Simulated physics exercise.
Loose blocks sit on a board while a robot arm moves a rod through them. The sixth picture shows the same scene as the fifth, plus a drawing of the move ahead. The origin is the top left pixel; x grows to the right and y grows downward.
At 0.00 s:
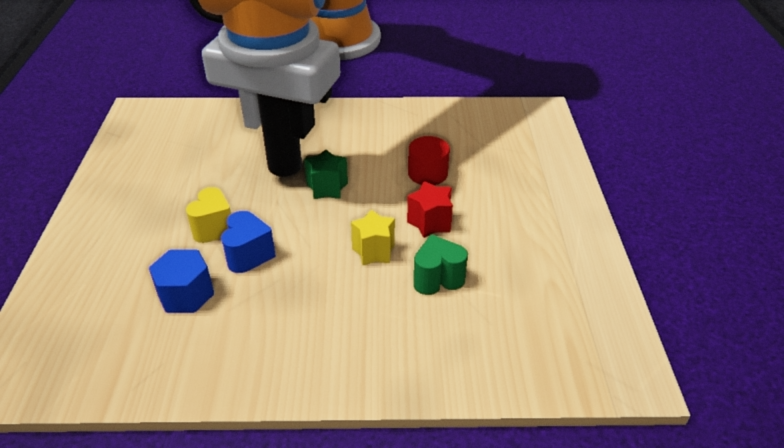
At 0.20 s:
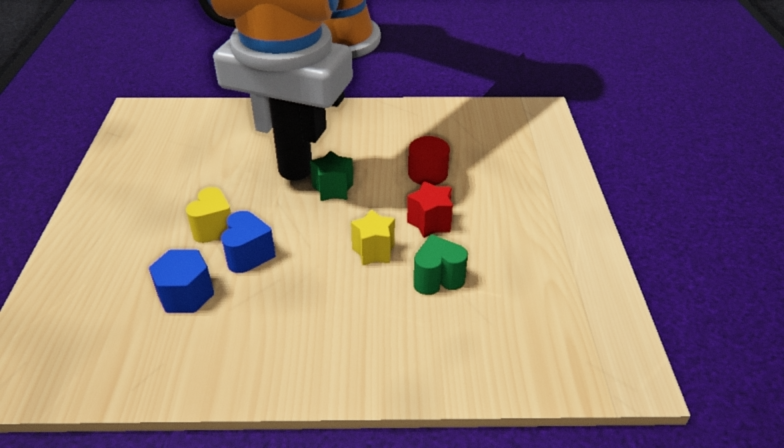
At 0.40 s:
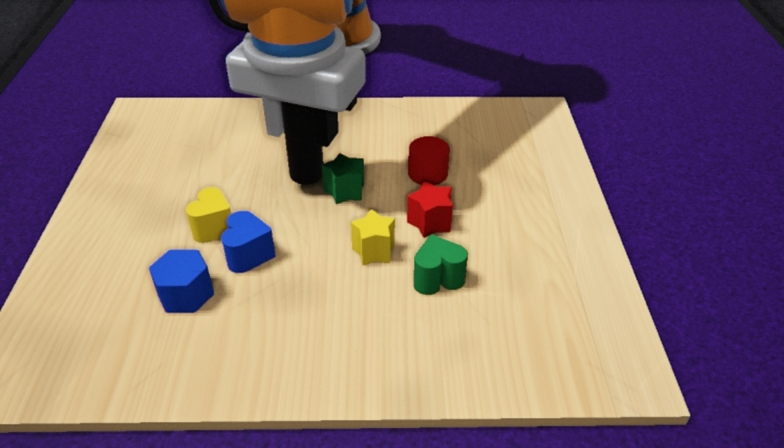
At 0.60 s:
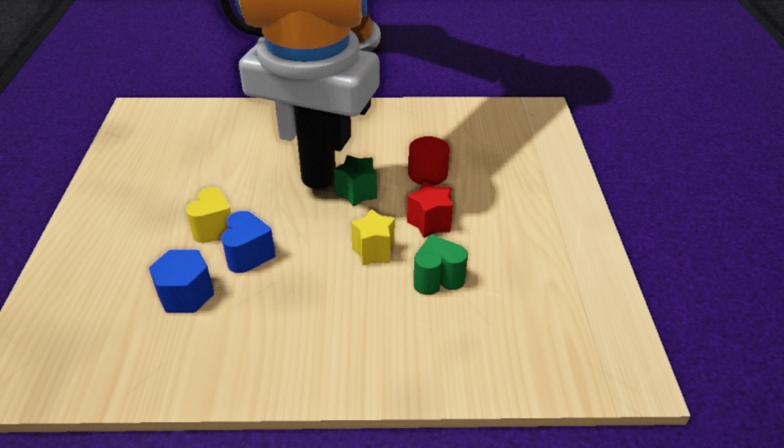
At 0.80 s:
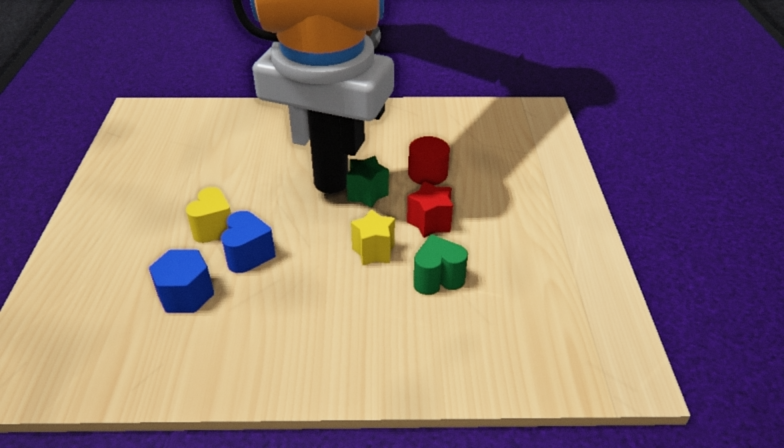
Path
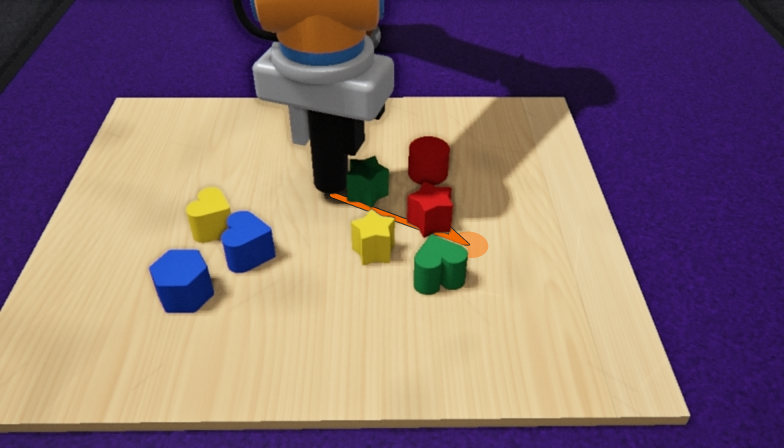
On a pale wooden board set on a purple surface, seen from above at an angle by a still camera, a robot arm reaches in from the top. Yellow and blue blocks sit at left, a yellow star near the middle, and red blocks and a green heart right of it. The arm's black rod slides a short way rightward and slightly nearer, pushing the dark green star along toward the red blocks.
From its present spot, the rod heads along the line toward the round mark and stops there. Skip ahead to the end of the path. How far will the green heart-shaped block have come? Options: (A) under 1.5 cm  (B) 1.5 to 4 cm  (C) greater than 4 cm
A.
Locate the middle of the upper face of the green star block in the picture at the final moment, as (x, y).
It is going to be at (405, 169).
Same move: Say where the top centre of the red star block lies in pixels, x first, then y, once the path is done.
Its top middle is near (496, 201).
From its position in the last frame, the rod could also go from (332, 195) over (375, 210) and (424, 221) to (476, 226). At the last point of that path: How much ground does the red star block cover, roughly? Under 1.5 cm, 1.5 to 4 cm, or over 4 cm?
Overall it shifts more than 4 cm.
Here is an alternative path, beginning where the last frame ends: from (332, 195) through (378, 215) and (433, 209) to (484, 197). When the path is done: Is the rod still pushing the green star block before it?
No
The line goes straight from (332, 195) to (469, 244).
On the path given first. One third of the way, rod (376, 200); green star block (400, 169), turned 50° anticlockwise.
Two thirds of the way, rod (421, 217); green star block (405, 169), turned 75° anticlockwise; red star block (458, 199), turned 40° anticlockwise.
At the end, rod (470, 234); green star block (405, 169), turned 75° anticlockwise; red star block (496, 201), turned 80° anticlockwise; green heart-shaped block unmoved.
